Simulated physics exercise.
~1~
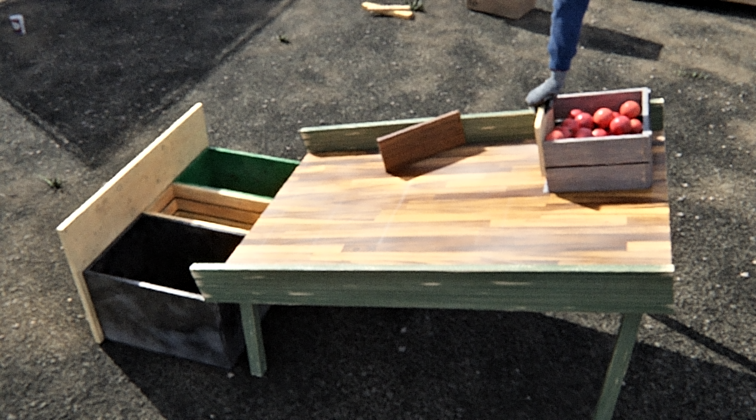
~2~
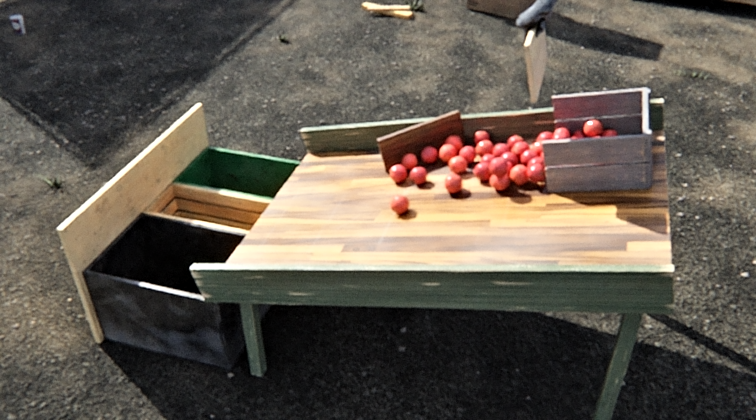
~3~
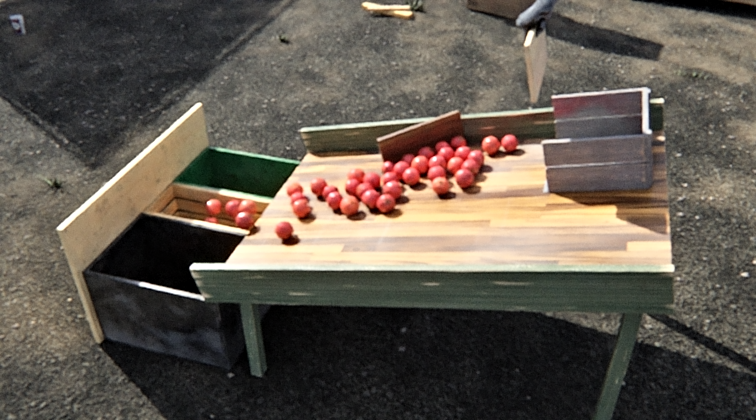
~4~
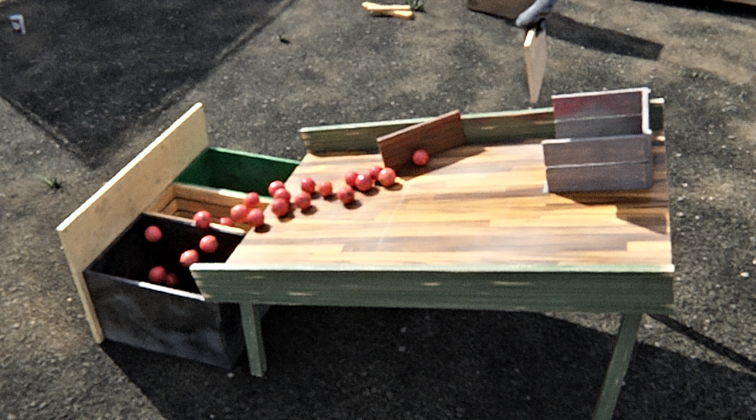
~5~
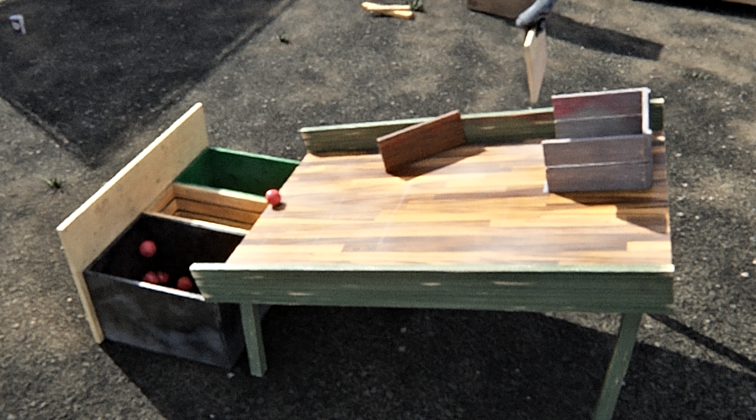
Red balls roll down a sloped wooden table into tubs after a hand lifts the gate.
